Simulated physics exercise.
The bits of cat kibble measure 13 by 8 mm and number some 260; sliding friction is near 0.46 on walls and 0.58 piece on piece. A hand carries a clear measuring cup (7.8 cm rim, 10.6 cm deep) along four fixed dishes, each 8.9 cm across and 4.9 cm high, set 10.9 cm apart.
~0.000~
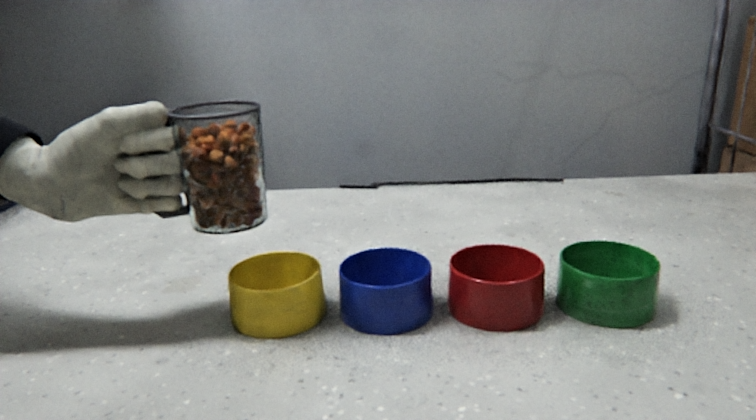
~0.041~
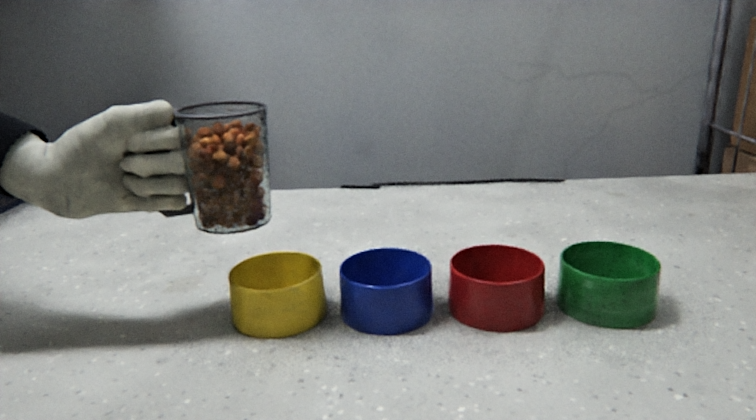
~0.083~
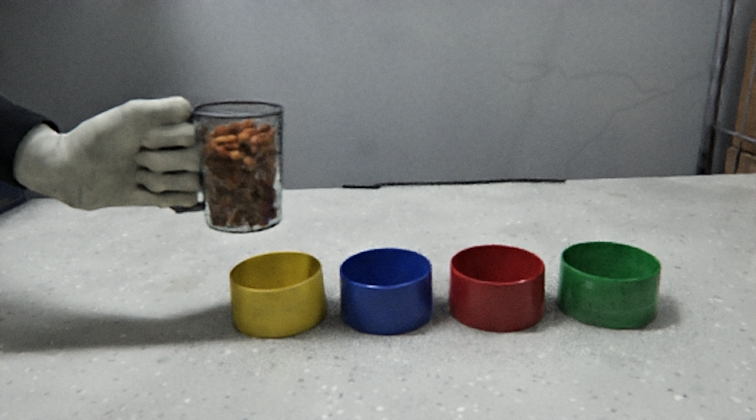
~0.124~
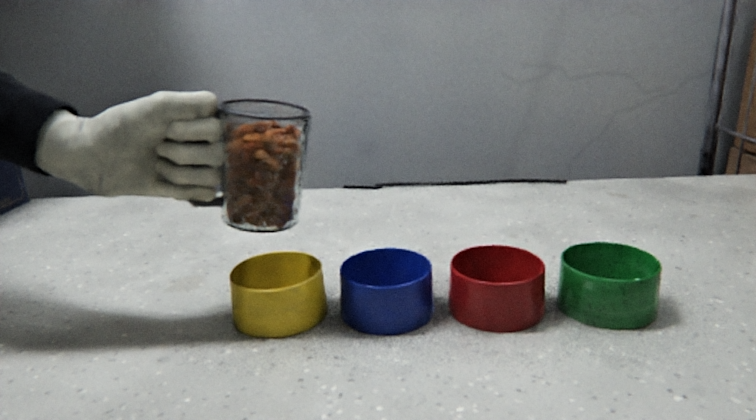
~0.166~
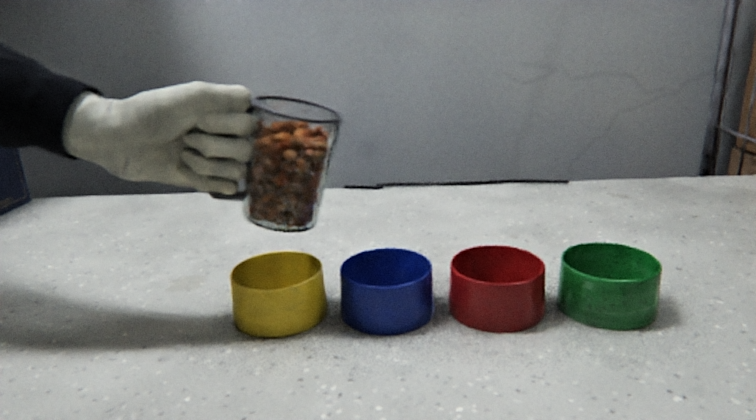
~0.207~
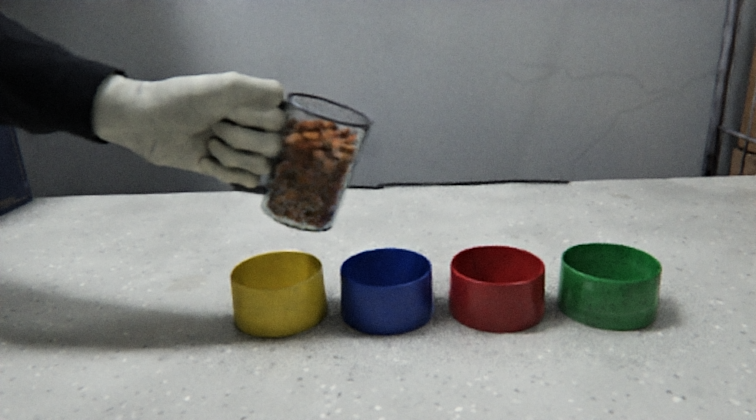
A pale speckled tabletop in front of a plain grey wall is seen from the front and slightly above by a still camera. Four open dishes stand in a row, yellow, blue, red and green from left to right, while a pale-gloved hand at left holds a clear cup of brown kibble above them. The hand carries the cup rightward, gradually tilting its rim to the right.
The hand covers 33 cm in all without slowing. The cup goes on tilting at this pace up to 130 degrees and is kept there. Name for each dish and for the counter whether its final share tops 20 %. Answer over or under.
Red dish: Under; blue dish: Under; green dish: Over; yellow dish: Under; on the counter: Over.
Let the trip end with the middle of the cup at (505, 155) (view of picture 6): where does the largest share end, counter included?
Most goes to: Counter.
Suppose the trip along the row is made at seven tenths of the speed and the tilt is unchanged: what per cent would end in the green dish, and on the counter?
In that case green 70, counter 30.
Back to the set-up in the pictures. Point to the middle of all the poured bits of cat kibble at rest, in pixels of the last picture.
Near (623, 287).
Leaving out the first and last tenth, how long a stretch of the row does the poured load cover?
Some 16 cm.
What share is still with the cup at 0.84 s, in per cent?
Some 70 per cent of the load.
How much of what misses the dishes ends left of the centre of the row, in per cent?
Some 0 per cent.
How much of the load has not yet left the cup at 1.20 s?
Some 5 per cent of the load.
After 0.58 s, tilt 73 degrees; cup holds 100 %.
After 0.84 s, tilt 109 degrees; cup holds 70 %, green 10 %.
Then, at 1.20 s, tilt 130 degrees; cup holds 5 %, green 70 %.
In the end, at 2.0 s, red 0 %, blue 0 %, green 70 %, yellow 0 %, counter 30 %.
